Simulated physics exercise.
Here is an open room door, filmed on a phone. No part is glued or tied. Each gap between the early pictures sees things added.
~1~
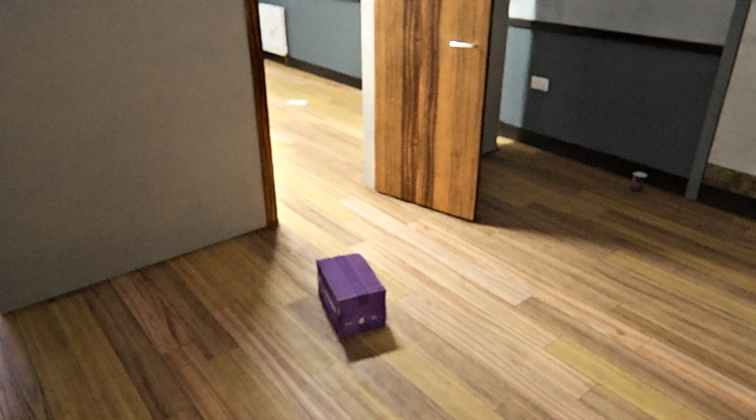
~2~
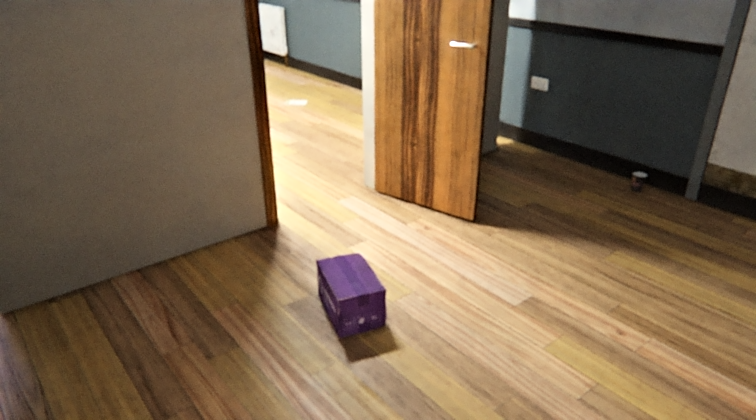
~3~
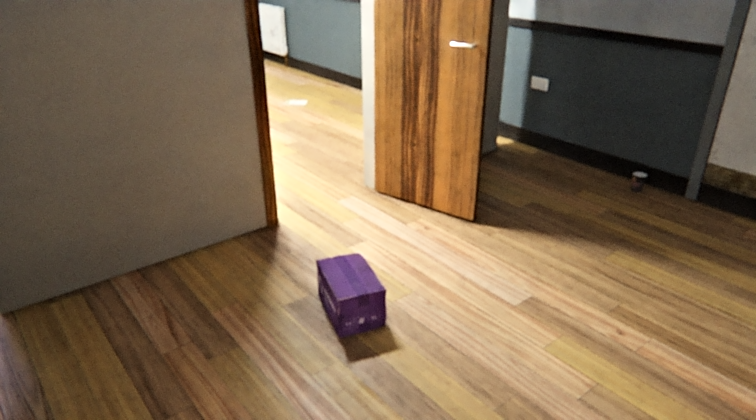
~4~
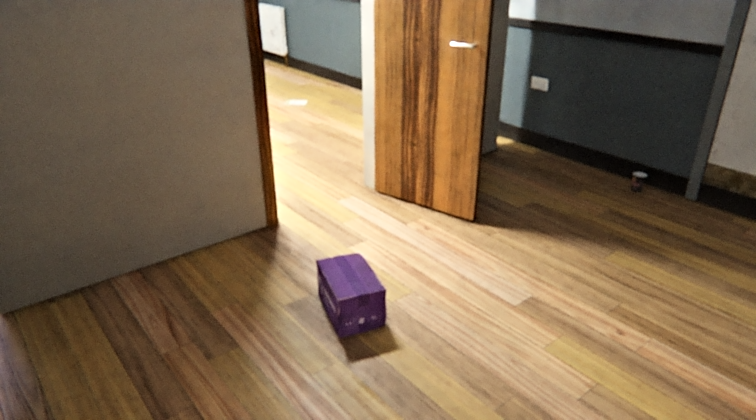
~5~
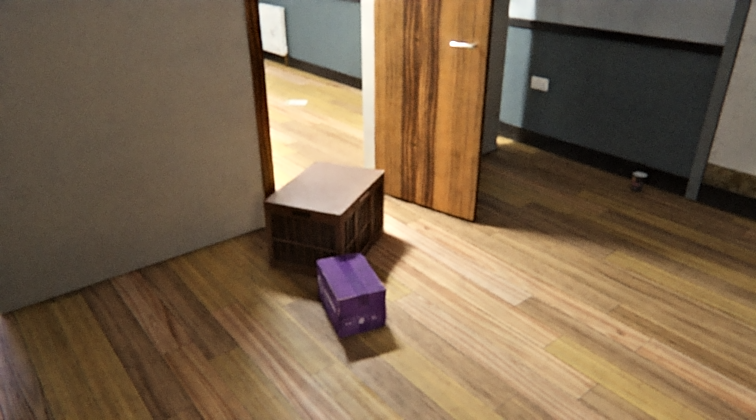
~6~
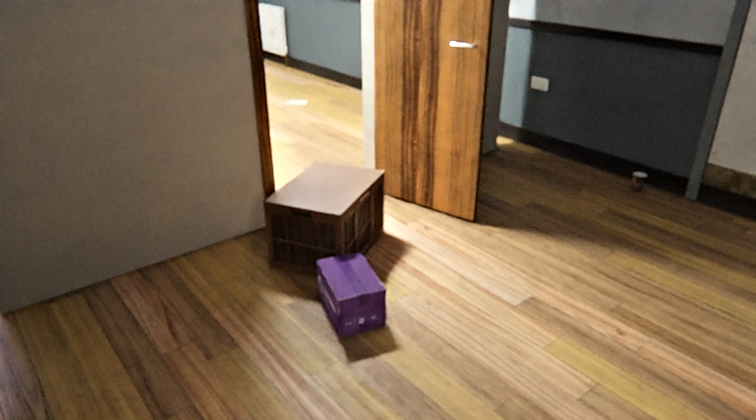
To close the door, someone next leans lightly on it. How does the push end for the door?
The door ends up held open by an obstruction.
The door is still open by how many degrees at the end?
Close to 55 degrees, I'd say.
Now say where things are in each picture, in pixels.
In the first frame, door wide open and still; purple box (350, 292).
In the second frame, door wide open and still; purple box (350, 292).
In the third frame, door wide open and still; purple box (350, 292).
In the fourth frame, door wide open and still; purple box (350, 292).
In the fifth frame, door wide open and still; purple box (350, 292).
In the sixth frame, door wide open and still; brown chest (329, 218); purple box (350, 292).
Then, 0.40 s on from there, door at 95°.
Then, 0.80 s on from there, door at 75°.
Then, 1.00 s on from there, door at 64°.
In the end, door at 57°; both unmoved. At the end, from the last picture's camera, brown chest near (328, 218).
